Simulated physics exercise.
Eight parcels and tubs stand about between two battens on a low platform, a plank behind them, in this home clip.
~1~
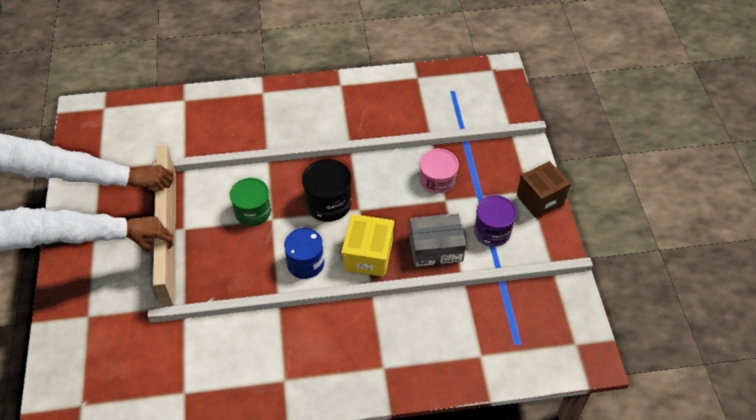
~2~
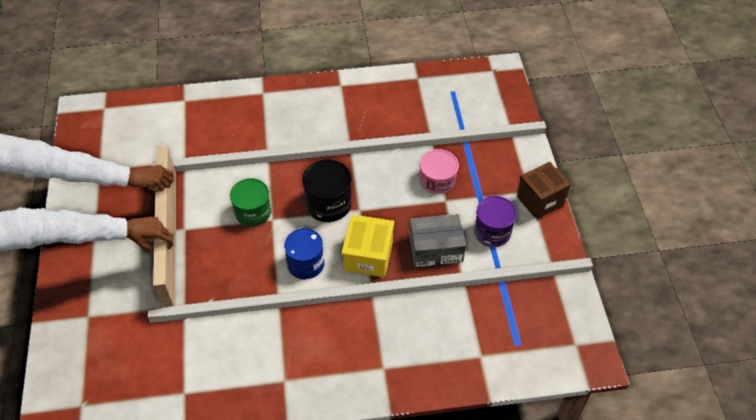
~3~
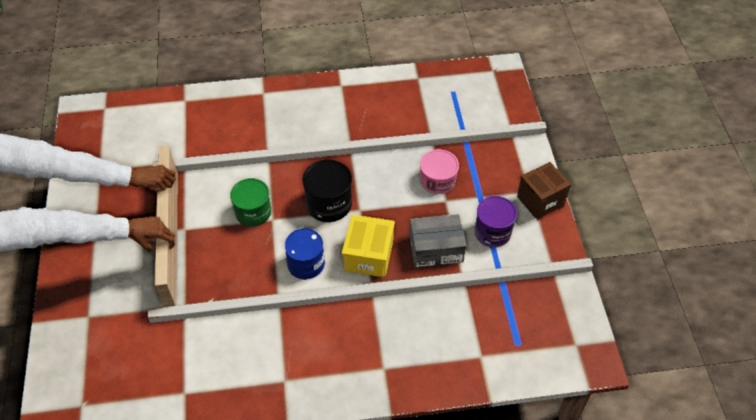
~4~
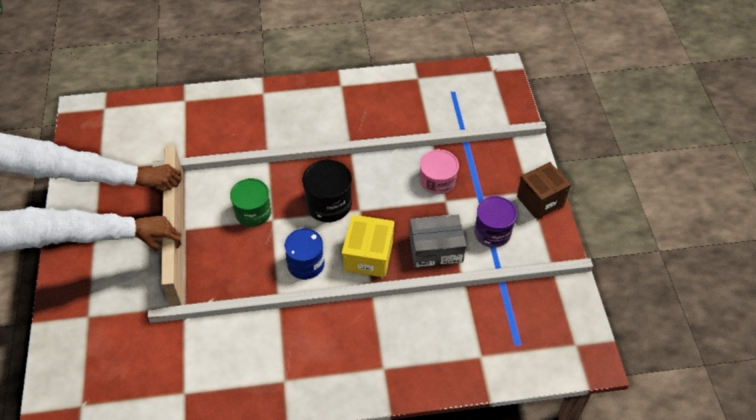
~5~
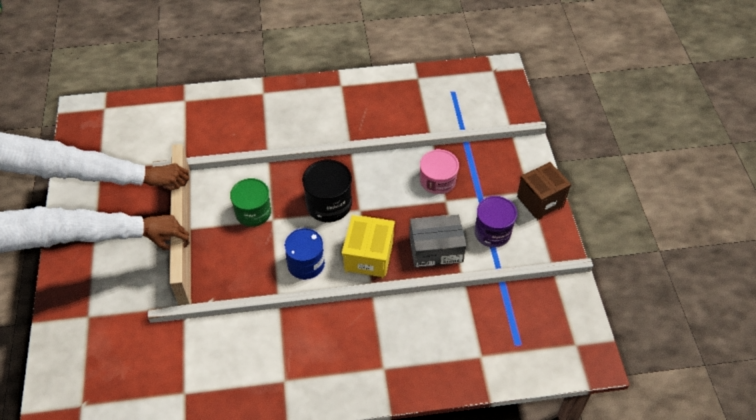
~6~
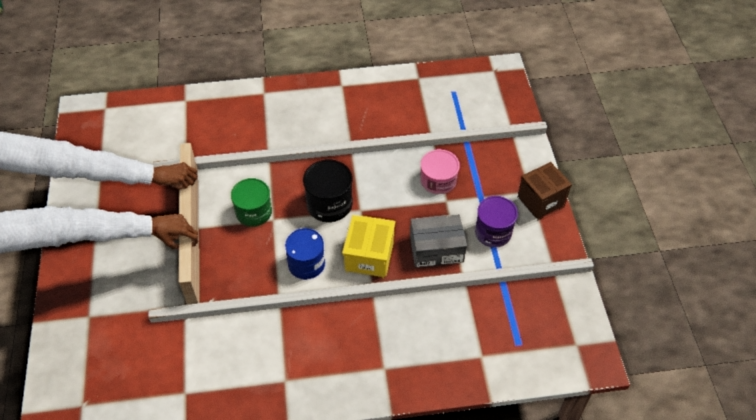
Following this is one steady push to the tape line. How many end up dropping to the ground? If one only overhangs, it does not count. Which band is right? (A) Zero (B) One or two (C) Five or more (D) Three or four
Option D: Three or four.
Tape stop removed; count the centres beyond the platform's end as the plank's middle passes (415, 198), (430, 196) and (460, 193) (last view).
0; 2; 2.
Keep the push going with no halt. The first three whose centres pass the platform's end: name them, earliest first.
Listing earliest first, you get the brown tote, the purple pail and the grey parcel.
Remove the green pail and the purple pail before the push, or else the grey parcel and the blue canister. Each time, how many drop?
First try: 1 fallen; other try: 1.
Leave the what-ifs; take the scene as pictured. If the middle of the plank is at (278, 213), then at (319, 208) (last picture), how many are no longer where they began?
By then 2, and later 4.
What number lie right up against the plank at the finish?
Looks like 3 of them, all told.
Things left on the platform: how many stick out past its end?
Tally: 0.
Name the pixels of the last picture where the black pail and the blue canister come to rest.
Listed as asked: First (542, 182), and then (514, 238).
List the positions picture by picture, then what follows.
The first frame shows brown tote (543, 191); purple pail (495, 222); pink pail (438, 172); plank (166, 225); tape (482, 204).
The second frame shows purple pail (495, 222); yellow tote (368, 247).
The third frame shows pink pail (439, 172); black pail (328, 192).
The fourth frame shows brown tote (543, 192); blue canister (305, 254).
The fifth frame shows purple pail (495, 222); grey parcel (437, 241).
The sixth frame shows brown tote (544, 191); purple pail (495, 222); pink pail (439, 172); plank (189, 222); tape (483, 204).
Early on, none off yet; brown tote at rest near (544, 191); purple pail at rest near (495, 222); pink pail at rest near (439, 172).
A while later, none off yet; brown tote at rest near (544, 191); purple pail travelled a little near (509, 219); pink pail travelled a little near (450, 169).
Further along, none off yet; brown tote travelled about its own width near (569, 176); purple pail travelled well along near (576, 207); pink pail travelled about its own width near (482, 156).
Finally, the number that fall off is three or four; lost, grey parcel, purple pail and brown tote.
